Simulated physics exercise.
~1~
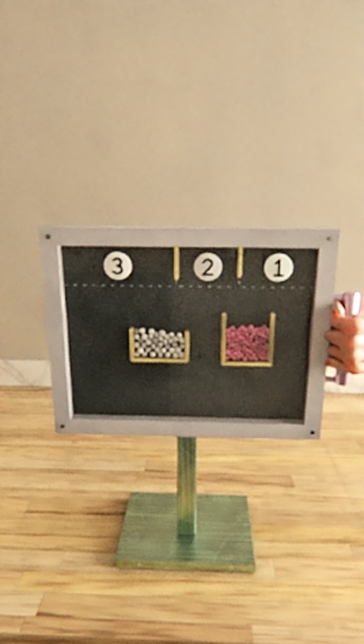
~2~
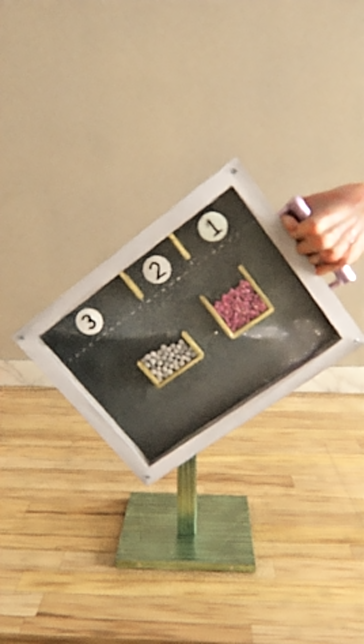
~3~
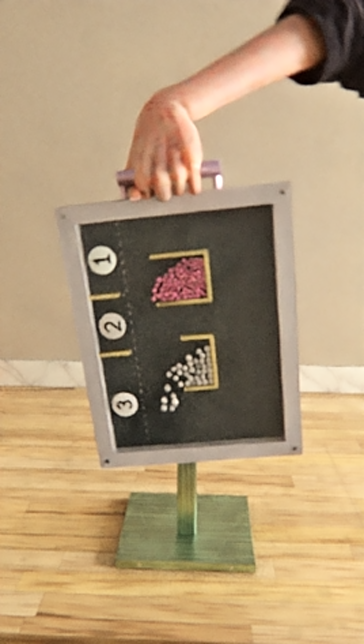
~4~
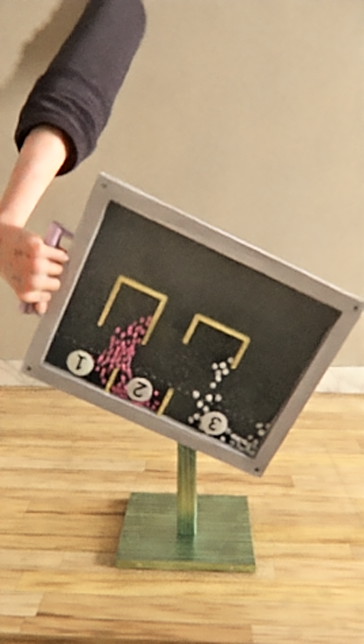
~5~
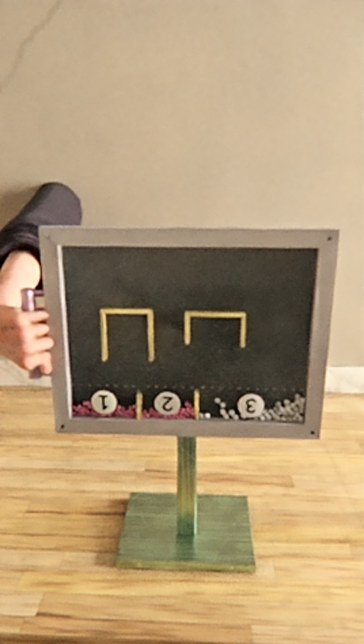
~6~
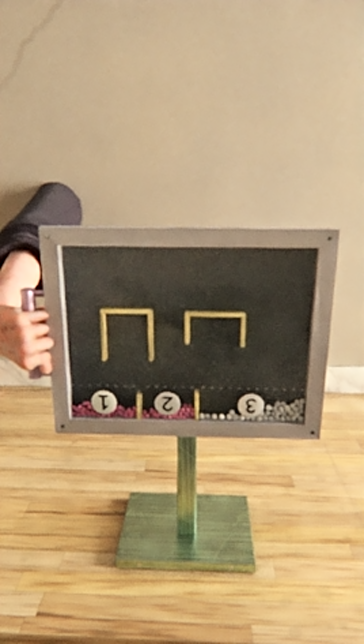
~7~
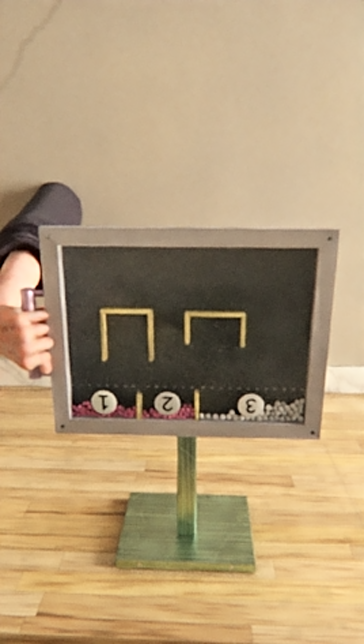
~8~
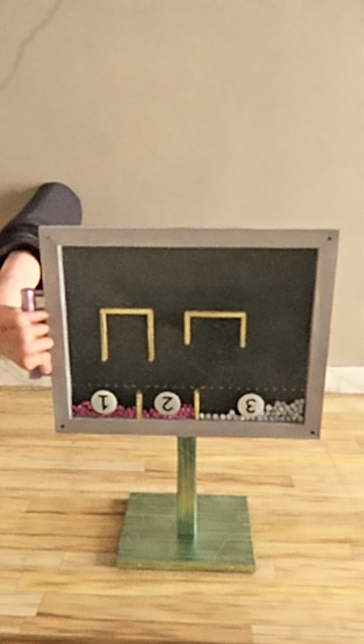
A hand turned a framed dark panel anticlockwise on its green stand until it was upside down, spilling pink and white beads from two holders, and the pink ones settled in pockets one and two at the bottom while the white ones lay in pocket three.
